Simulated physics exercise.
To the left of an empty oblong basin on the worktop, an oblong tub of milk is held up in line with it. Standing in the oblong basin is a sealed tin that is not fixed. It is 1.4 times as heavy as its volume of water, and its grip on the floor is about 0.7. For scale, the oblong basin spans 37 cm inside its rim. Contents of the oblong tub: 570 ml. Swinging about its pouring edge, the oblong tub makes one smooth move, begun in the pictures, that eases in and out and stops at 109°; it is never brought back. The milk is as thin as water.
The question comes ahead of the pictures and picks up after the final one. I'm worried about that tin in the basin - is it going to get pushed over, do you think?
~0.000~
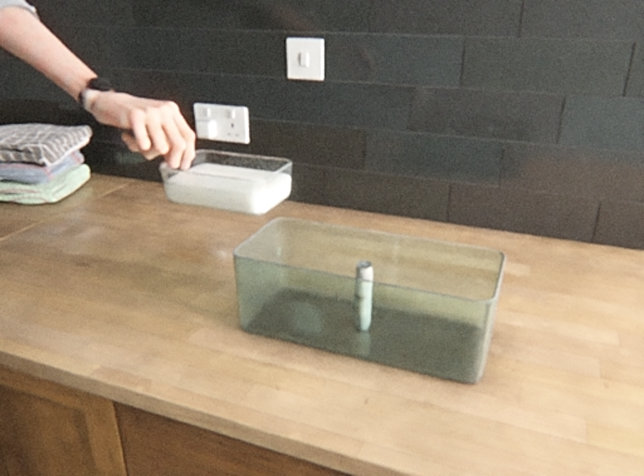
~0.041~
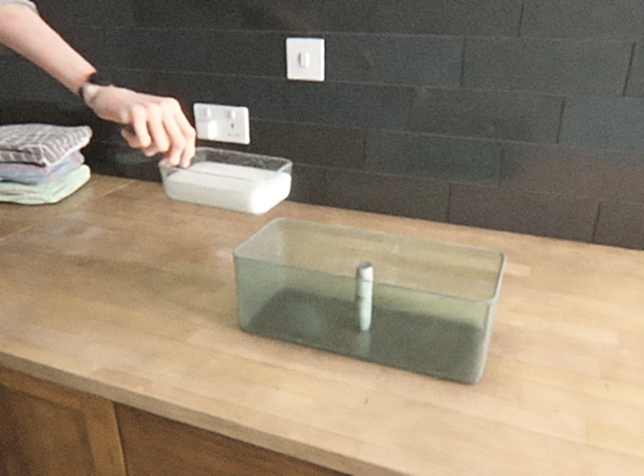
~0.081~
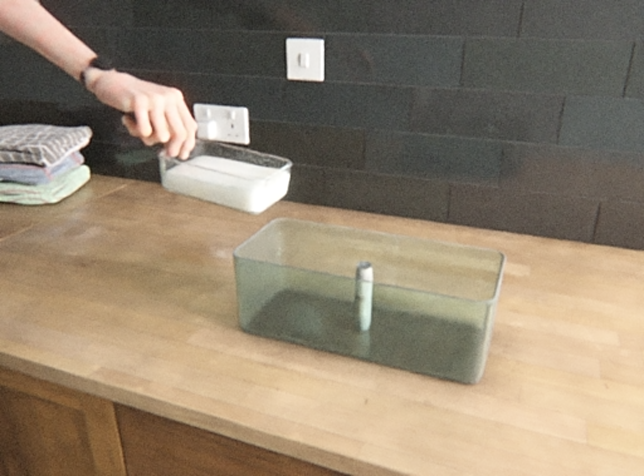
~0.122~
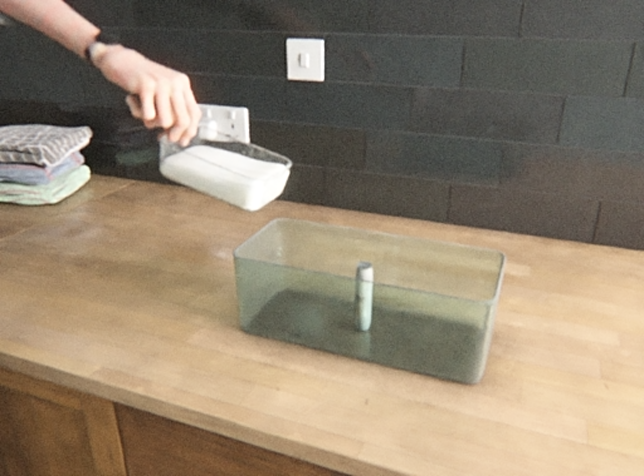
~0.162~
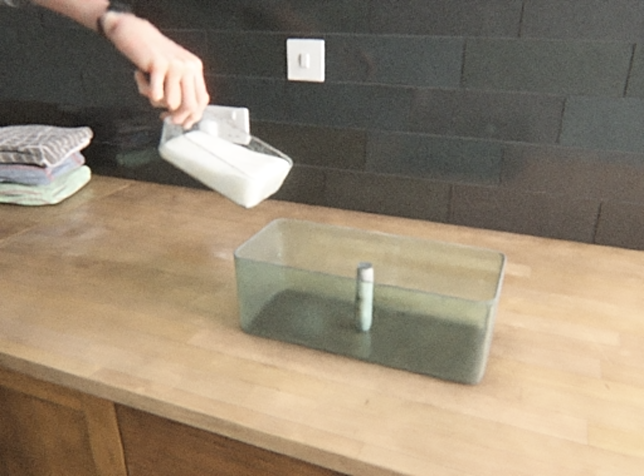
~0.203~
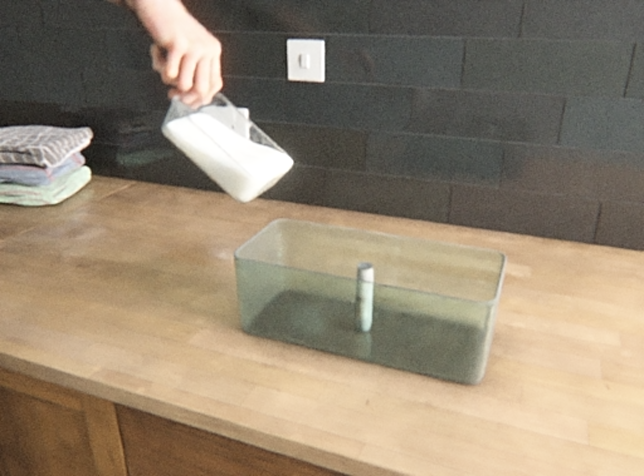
Yes, I expect it to go down.
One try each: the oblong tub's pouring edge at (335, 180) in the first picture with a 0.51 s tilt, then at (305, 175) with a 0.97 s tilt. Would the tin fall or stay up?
Run one: It does not tip. Run two: It does not tip.
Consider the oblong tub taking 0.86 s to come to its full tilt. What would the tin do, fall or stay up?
So the tin will tip over.
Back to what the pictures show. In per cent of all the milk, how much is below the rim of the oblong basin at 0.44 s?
Roughly 14 per cent.
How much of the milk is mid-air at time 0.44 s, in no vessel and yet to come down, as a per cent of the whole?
Estimate: About 70 % of all of it.
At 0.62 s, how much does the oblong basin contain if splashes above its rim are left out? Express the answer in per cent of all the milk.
92 per cent, give or take a little.
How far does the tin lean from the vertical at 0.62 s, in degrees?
About 35°.
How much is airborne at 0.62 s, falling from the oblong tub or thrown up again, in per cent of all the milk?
Near 8 percent.
Then, 0.44 s in, the tilt is 105° and 16 per cent is still to pour; the tin stands where it began.
Then, 0.62 s in, the tilt is 109° and 1 per cent is still to pour; the tin leans 34°.
Then, 0.81 s in, the tilt is 109° and 0 per cent is still to pour; the tin lies on its side.
Then, 1.01 s in, the tilt is 109° and 0 per cent is still to pour; the tin lies on its side.
Finally, the tin lies on its side.
